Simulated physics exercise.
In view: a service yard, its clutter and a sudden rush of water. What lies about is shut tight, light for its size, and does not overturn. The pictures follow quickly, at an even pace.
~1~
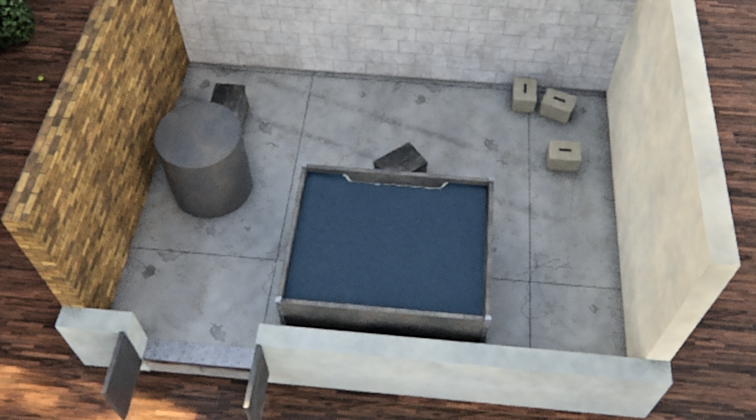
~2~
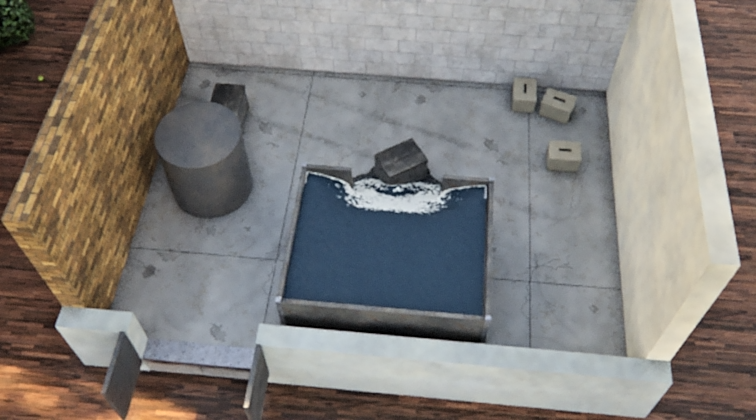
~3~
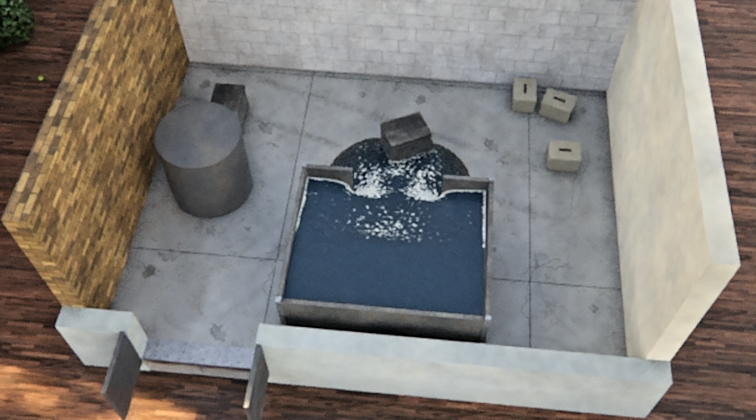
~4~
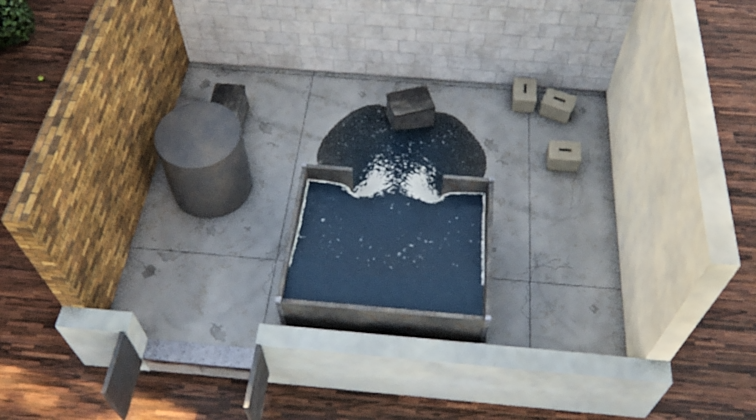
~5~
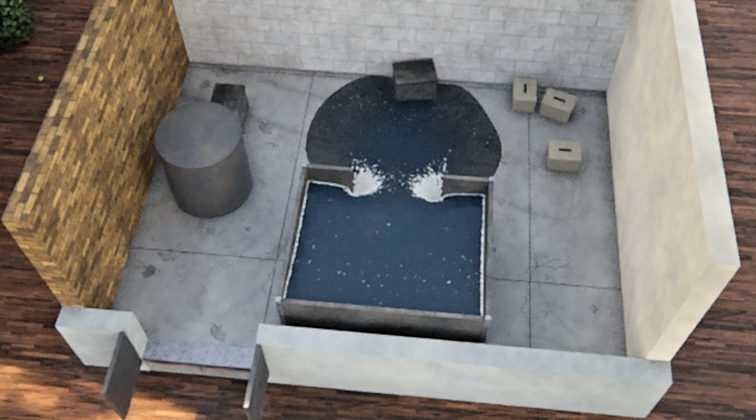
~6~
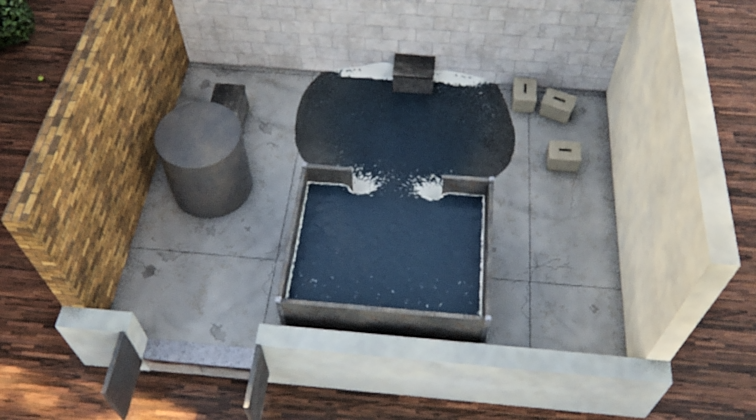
In a walled service yard, a dark chest sits behind a tank of blue water, with a large cylinder to the left and three pale boxes to the right. Water bursts through the tank's back side, pushing the chest backward, then spreads across the floor and splashes along the rear wall beside it.
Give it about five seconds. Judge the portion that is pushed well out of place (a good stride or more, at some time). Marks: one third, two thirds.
It is two thirds or more.
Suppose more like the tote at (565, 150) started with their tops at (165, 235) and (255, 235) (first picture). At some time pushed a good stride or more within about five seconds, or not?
As listed: That far or more, no.
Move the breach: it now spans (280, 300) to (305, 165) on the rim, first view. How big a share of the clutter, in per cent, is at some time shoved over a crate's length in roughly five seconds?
Close to 80 %.
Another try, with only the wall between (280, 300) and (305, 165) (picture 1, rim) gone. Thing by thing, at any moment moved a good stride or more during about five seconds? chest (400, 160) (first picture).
Answer: No.
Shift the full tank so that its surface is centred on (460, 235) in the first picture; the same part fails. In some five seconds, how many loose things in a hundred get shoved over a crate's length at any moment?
Some 100 per cent.
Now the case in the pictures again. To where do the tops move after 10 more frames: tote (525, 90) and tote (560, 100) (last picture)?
Around (585, 87) and (594, 143).
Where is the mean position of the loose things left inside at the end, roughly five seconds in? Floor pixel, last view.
Roughly at (436, 210).
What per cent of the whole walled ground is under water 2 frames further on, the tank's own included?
Close to 40 %.
A moment on, 1 of 5 are well off their spots; 2 afloat.
Next, 3 of 5 are well off their spots; 2 afloat.
Later, 4 of 5 are well off their spots; 2 afloat.
In the end, 5 of 5 are well off their spots, and 5 have been at some point; 5 afloat.
